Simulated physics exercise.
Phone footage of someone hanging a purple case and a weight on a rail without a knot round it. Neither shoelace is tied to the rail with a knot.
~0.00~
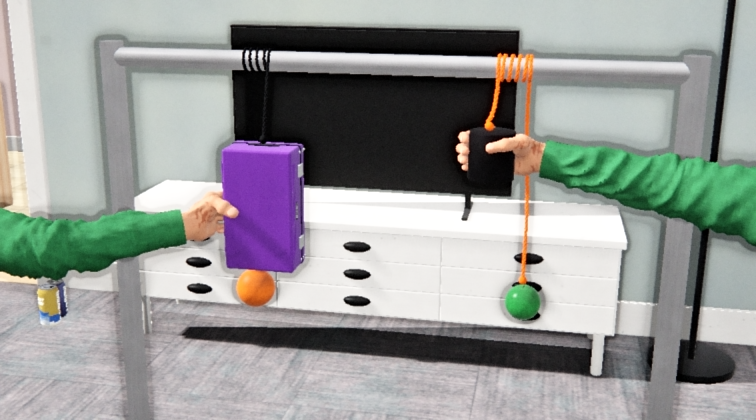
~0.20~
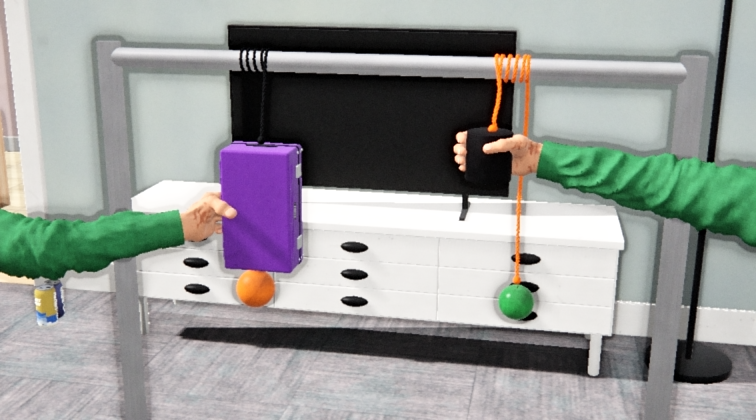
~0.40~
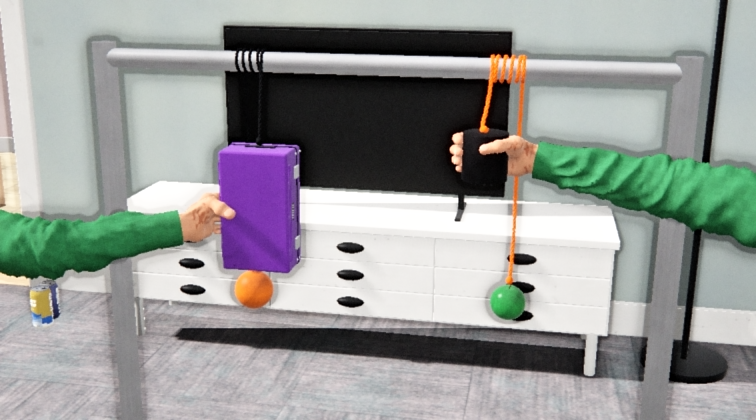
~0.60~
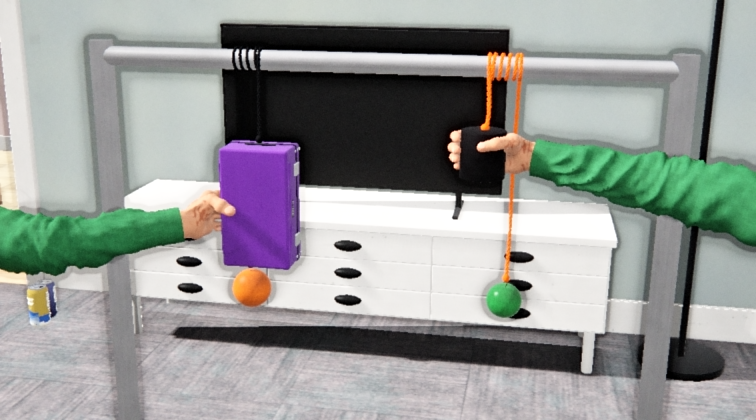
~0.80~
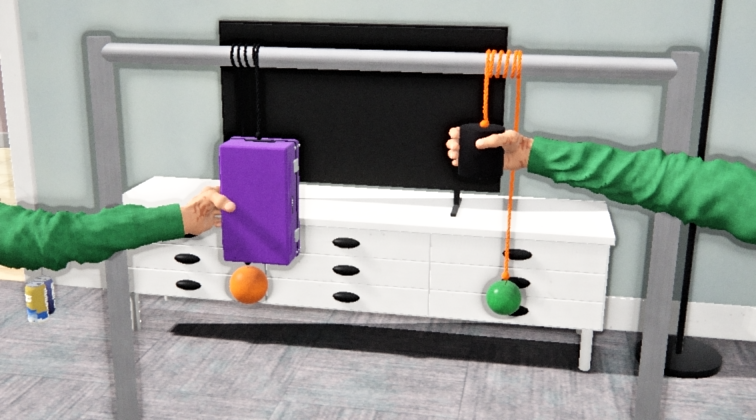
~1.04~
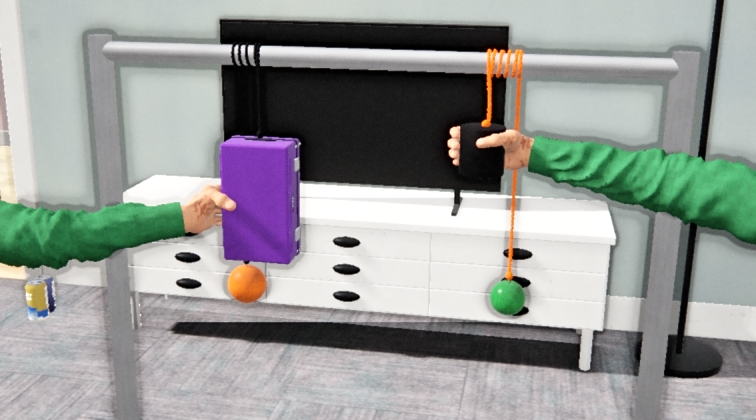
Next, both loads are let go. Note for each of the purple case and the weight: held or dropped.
The purple case never falls. The weight never falls.
Around 1.54 s, purple case in the air near (261, 188); weight in the air near (488, 154).
Around 2.00 s, purple case in the air near (261, 196); weight in the air near (485, 153).
Finally, purple case in the air near (261, 195); weight in the air near (487, 152). The purple case is held and the weight keeps its height.
